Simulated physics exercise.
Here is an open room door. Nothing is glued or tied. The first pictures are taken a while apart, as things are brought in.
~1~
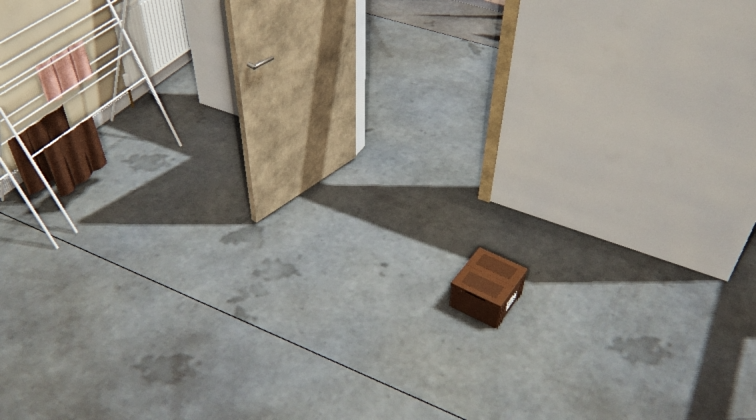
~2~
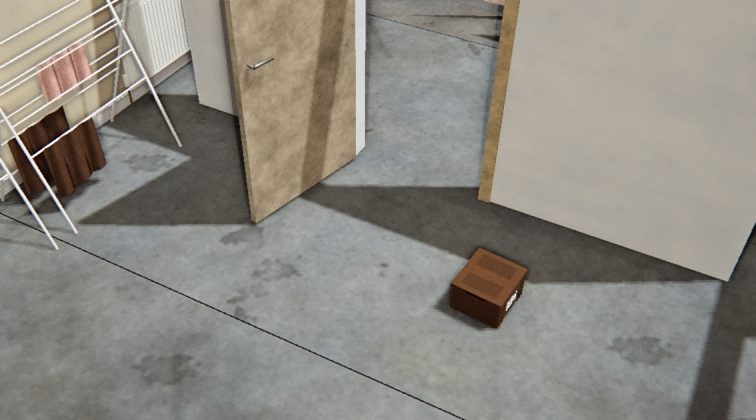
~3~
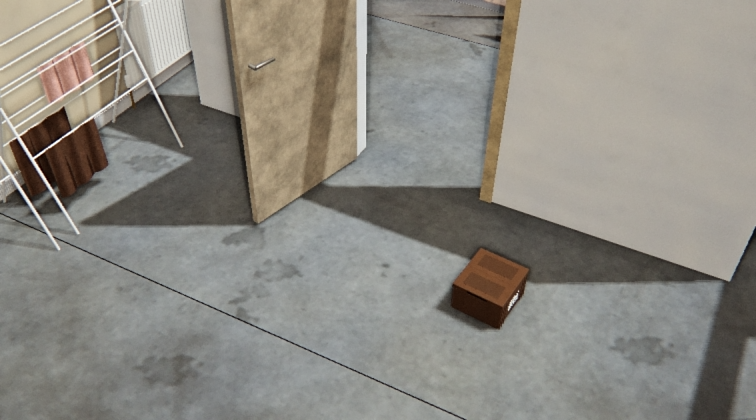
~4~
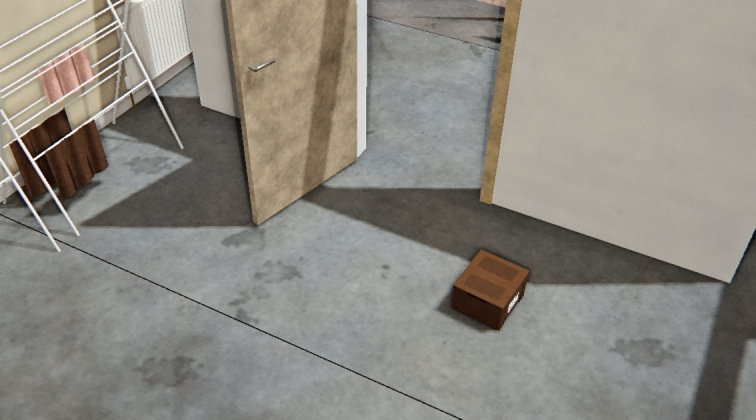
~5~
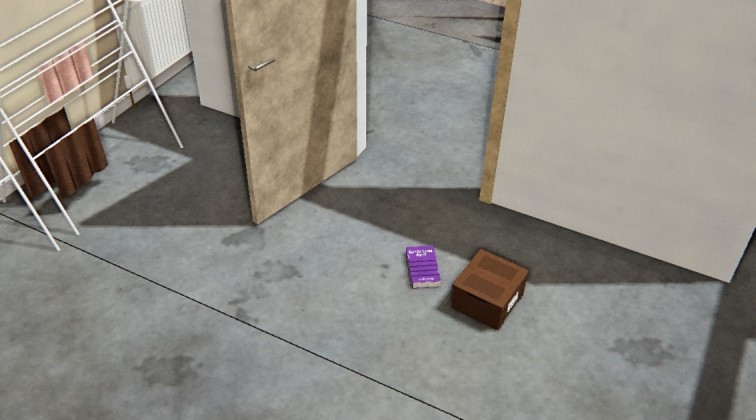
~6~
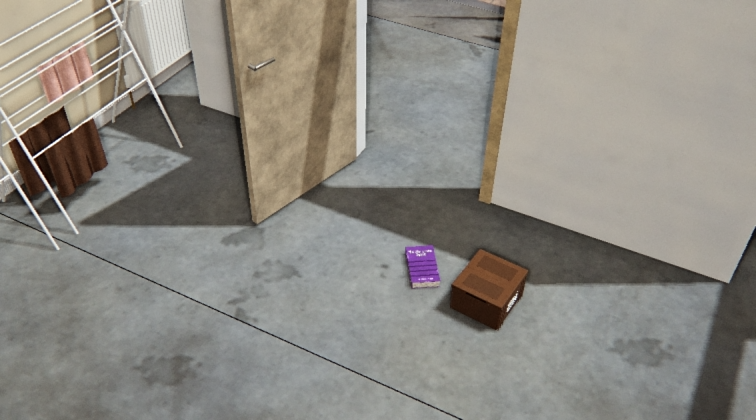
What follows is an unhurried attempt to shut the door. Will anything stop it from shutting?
In the end the door closes.
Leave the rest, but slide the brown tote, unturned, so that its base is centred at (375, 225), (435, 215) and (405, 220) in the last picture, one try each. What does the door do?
First, it jams; second, it jams; third, it is blocked.
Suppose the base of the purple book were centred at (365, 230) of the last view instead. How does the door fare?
Then it is blocked.
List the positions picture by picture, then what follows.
In the first frame, door wide open and still; brown tote (488, 288).
In the second frame, door wide open and still; brown tote (488, 288).
In the third frame, door wide open and still; brown tote (489, 289).
In the fourth frame, door wide open and still; brown tote (489, 290).
In the fifth frame, door wide open and still; brown tote (489, 290).
In the sixth frame, door wide open and still; purple book (422, 266); brown tote (488, 290).
Then, 0.60 s on from there, door 88° open.
Then, 1.20 s on from there, door 58° open.
Then, 1.60 s on from there, door 36° open.
Then, 2.00 s on from there, door 14° open.
In the end, door 0° open; both unmoved. At the end, from the last picture's camera, purple book near (422, 266).
